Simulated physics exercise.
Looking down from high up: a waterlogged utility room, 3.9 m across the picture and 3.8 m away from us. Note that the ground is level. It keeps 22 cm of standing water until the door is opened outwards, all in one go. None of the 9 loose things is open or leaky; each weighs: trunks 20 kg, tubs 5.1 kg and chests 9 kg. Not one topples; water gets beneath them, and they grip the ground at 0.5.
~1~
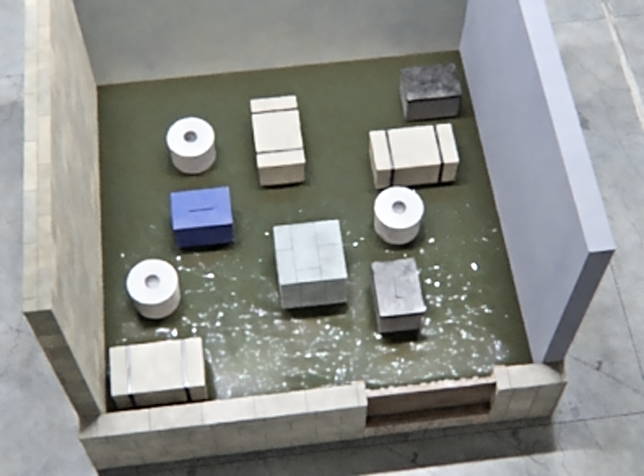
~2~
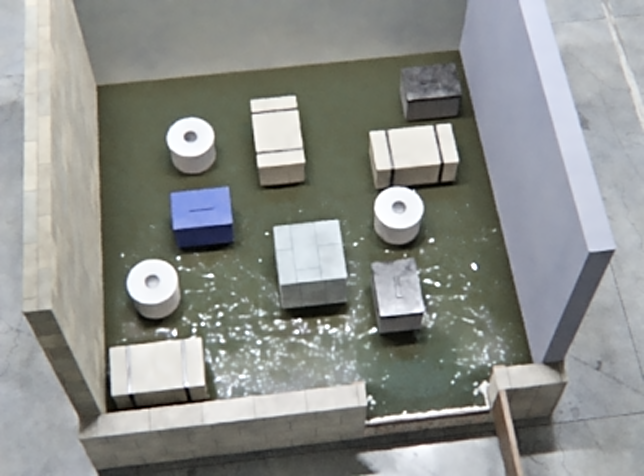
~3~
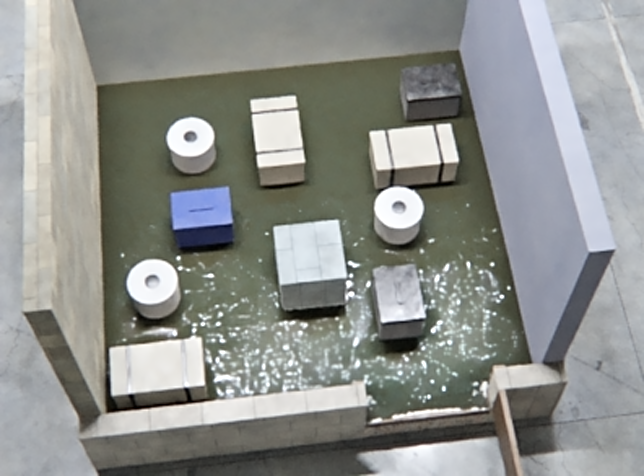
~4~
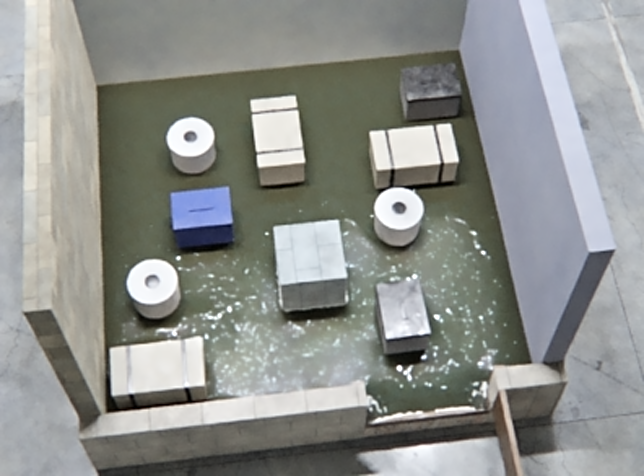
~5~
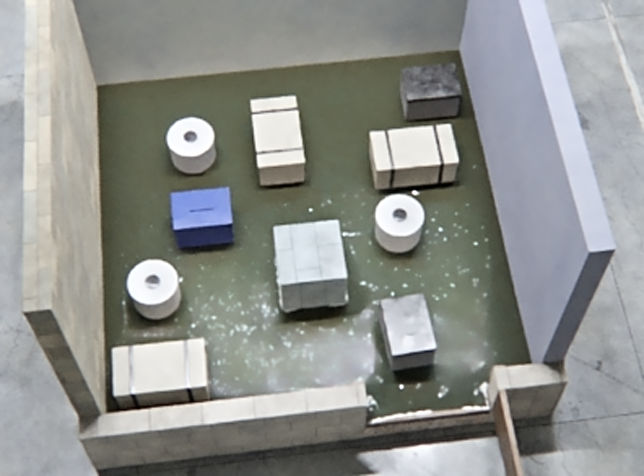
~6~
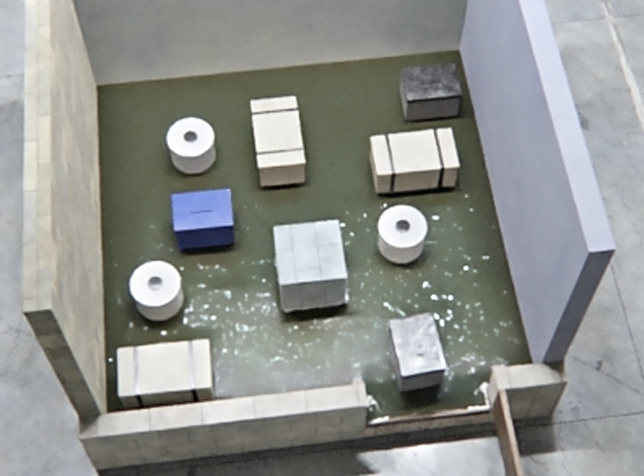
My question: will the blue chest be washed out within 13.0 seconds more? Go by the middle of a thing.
Prediction - blue chest held back.
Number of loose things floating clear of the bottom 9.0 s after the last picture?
Total: 6.
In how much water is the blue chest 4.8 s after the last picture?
Near 16 cm deep.
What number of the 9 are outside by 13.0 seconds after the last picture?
That would be 4.
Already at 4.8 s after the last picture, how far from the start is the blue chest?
Shift by then: About 40 cm.
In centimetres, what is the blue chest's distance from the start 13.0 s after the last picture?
I'd say close to 100 centimetres.
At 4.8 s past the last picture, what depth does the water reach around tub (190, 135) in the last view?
About 17 cm.
Then, 1.0 s after the last picture the blue chest is near (209, 219), 0.1 m from its start, afloat; 1 of 9 are out; 8 afloat.
Then, 4.8 s after the last picture the blue chest is near (230, 242), 0.4 m from its start, afloat; 2 of 9 are out; 7 afloat.
Then, 9.0 s after the last picture the blue chest is near (248, 272), 0.8 m from its start, afloat; 3 of 9 are out; 6 afloat.
Then, 13.0 s after the last picture the blue chest is near (245, 303), 1.0 m from its start, afloat; 4 of 9 are out; 5 afloat.
